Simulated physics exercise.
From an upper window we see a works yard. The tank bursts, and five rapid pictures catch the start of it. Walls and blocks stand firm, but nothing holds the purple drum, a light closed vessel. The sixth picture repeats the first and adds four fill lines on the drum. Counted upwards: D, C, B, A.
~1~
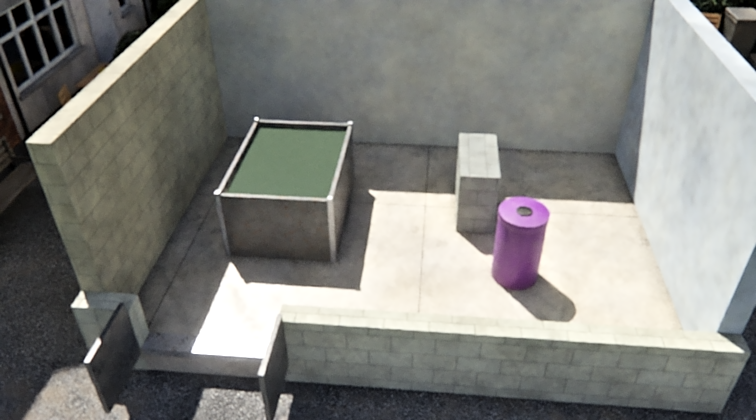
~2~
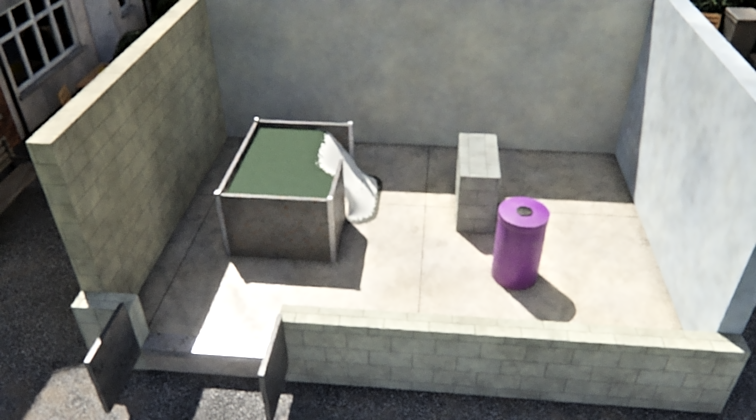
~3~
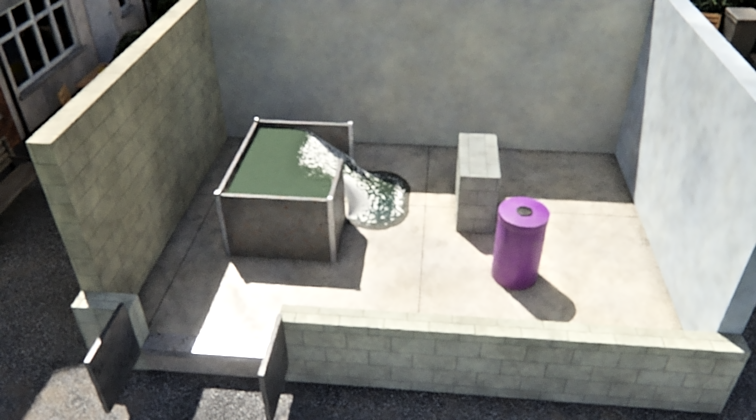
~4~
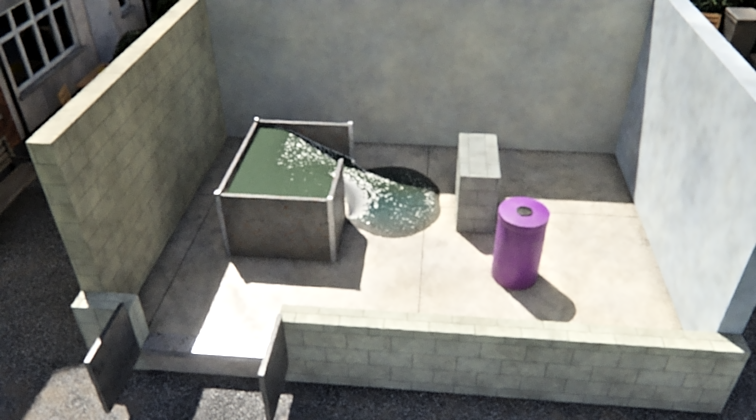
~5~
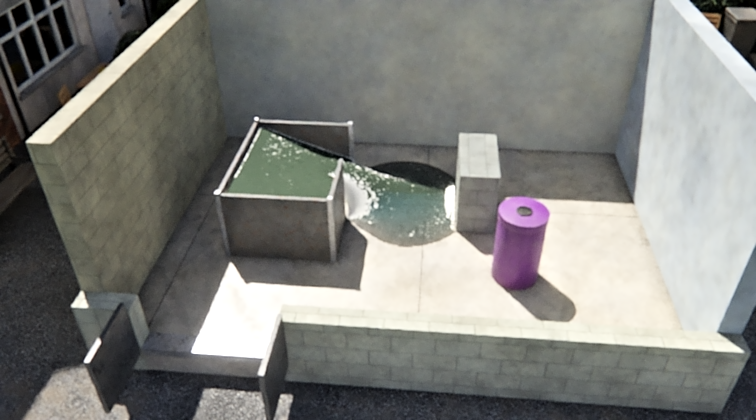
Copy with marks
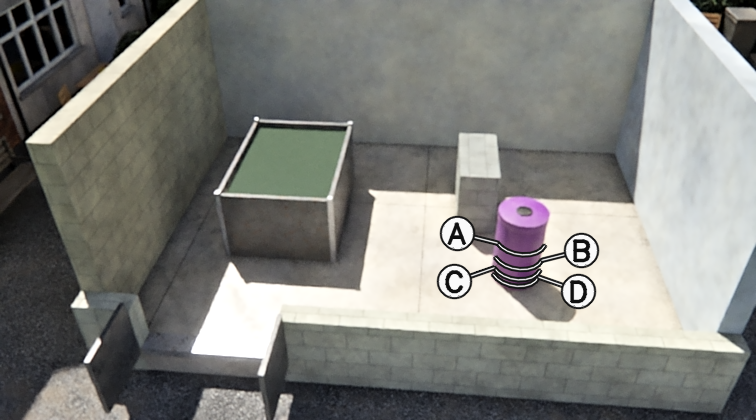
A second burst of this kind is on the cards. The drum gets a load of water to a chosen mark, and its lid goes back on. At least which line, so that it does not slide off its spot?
It is C.
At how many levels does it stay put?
Three of the four.
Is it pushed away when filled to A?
No, that is safe.
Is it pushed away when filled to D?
Yes, it does.
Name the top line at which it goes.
It is D.
In white, A at (522, 254); B at (519, 269); C at (518, 279); D at (517, 286); from the bottom up D, C, B, A.
Choosing A, it does not move.
Choosing B, it does not move.
Choosing C, it does not move.
Choosing D, it is pushed about its own width away.
